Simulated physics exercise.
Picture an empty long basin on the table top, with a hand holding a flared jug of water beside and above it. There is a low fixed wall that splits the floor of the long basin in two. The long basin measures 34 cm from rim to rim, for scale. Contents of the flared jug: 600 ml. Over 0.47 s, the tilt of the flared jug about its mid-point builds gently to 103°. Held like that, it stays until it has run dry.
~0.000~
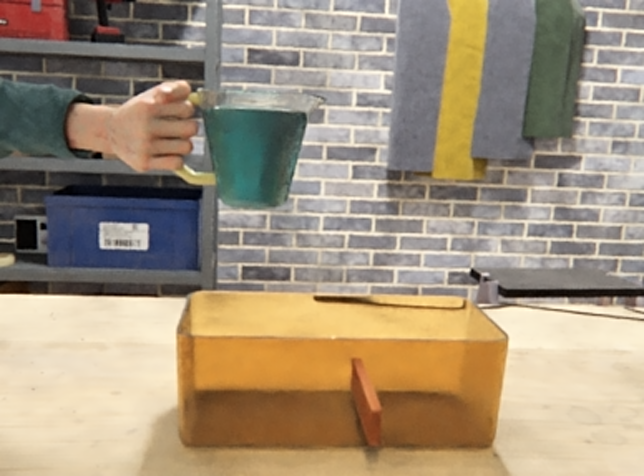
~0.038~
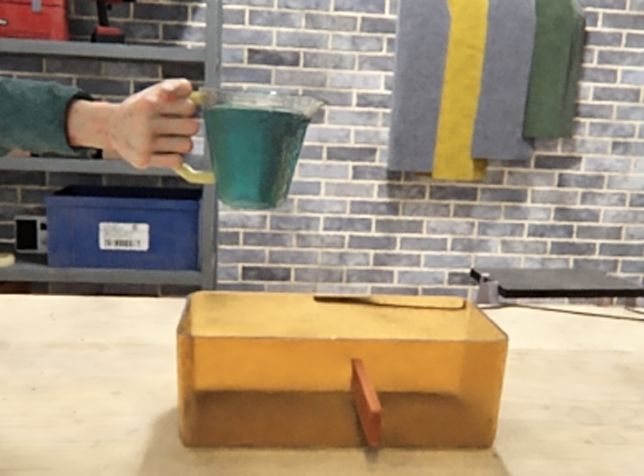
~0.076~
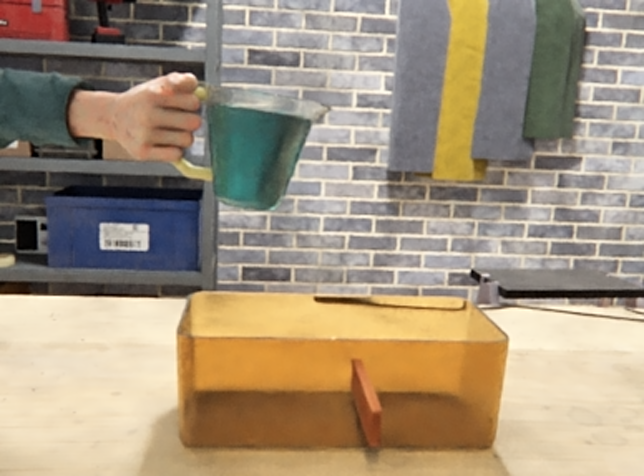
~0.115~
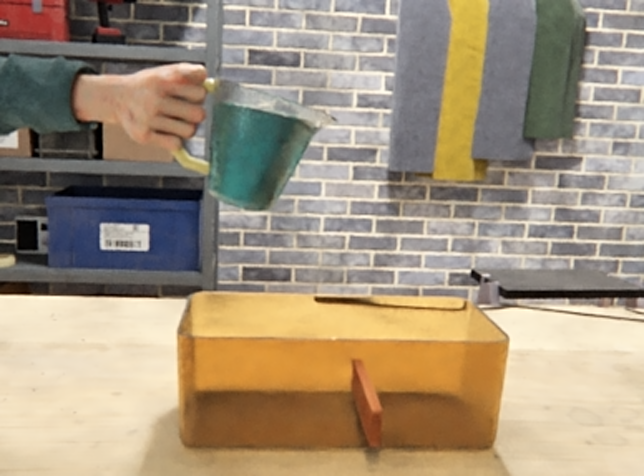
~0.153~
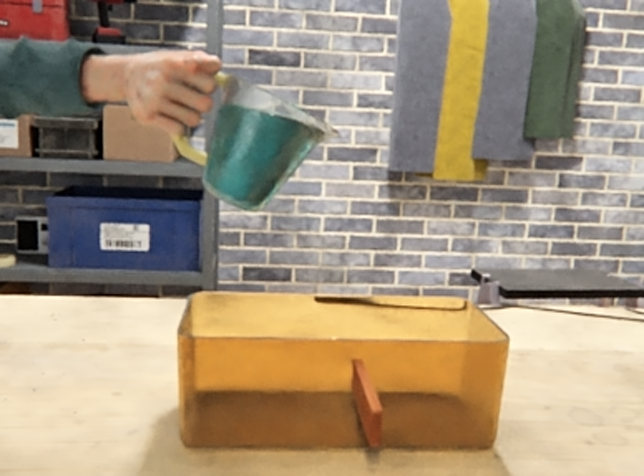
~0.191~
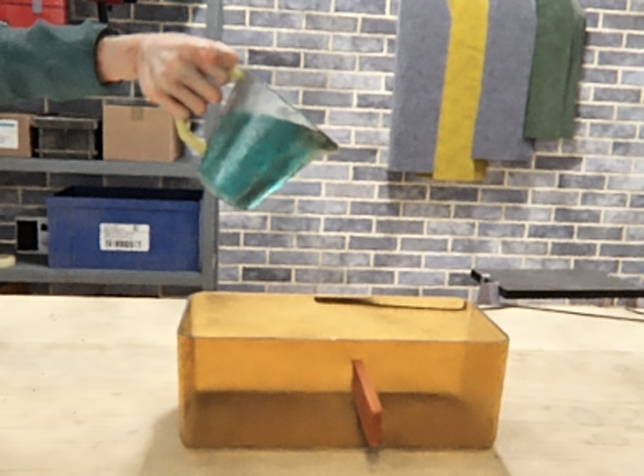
A hand gradually tilts a jug of blue-green water rightward above an orange basin.
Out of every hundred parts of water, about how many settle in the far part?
About 52 out of 100.
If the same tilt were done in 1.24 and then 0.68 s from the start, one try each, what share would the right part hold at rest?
I'd expect close to 75 per cent and then close to 60 per cent.
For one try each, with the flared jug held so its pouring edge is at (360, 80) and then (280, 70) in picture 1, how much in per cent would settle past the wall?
In turn about 80 and 10 per cent.
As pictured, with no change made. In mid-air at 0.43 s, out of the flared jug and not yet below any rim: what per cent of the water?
I'd put it at about 42 percent.
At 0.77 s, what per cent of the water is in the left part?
I'd say near 40 percent.
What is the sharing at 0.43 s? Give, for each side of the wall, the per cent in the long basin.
Left roughly 1, right roughly 20.
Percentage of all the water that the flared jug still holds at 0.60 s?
About 6 percent.
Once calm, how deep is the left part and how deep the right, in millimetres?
Depths at rest: Left around 8 mm, right around 16 mm.
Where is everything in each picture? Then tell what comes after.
It leans 0°; its right rim is at (328, 98); the water meets the walls at (205, 107) and (308, 112); the long basin's rim runs from (184, 313) to (488, 319); the wall's top is at (366, 382), in the first picture.
It leans 2°; its right rim is at (329, 100); the water meets the walls at (206, 106) and (309, 113), in the second picture.
It leans 7°; its right rim is at (333, 107); the water meets the walls at (209, 104) and (311, 117), in the third picture.
It leans 15°; its right rim is at (338, 119); the water meets the walls at (217, 102) and (317, 122), in the fourth picture.
It leans 25°; its right rim is at (342, 134); the water meets the walls at (222, 105) and (323, 127), in the fifth picture.
It leans 37°; its right rim is at (343, 152); the water meets the walls at (221, 118) and (332, 138), in the sixth picture.
Then, 0.43 s in, the tilt is 101° and 37 per cent is still to pour, 1 is left of the wall and 19 right of it.
Then, 0.60 s in, the tilt is 103° and 6 per cent is still to pour, 32 is left of the wall and 44 right of it.
Then, 0.77 s in, the tilt is 103° and 0 per cent is still to pour, 41 is left of the wall and 51 right of it.
Then, 0.97 s in, the tilt is 103° and 0 per cent is still to pour, 43 is left of the wall and 52 right of it.
Finally, 43 per cent lies left of the wall, 52 right of it and 5 outside.
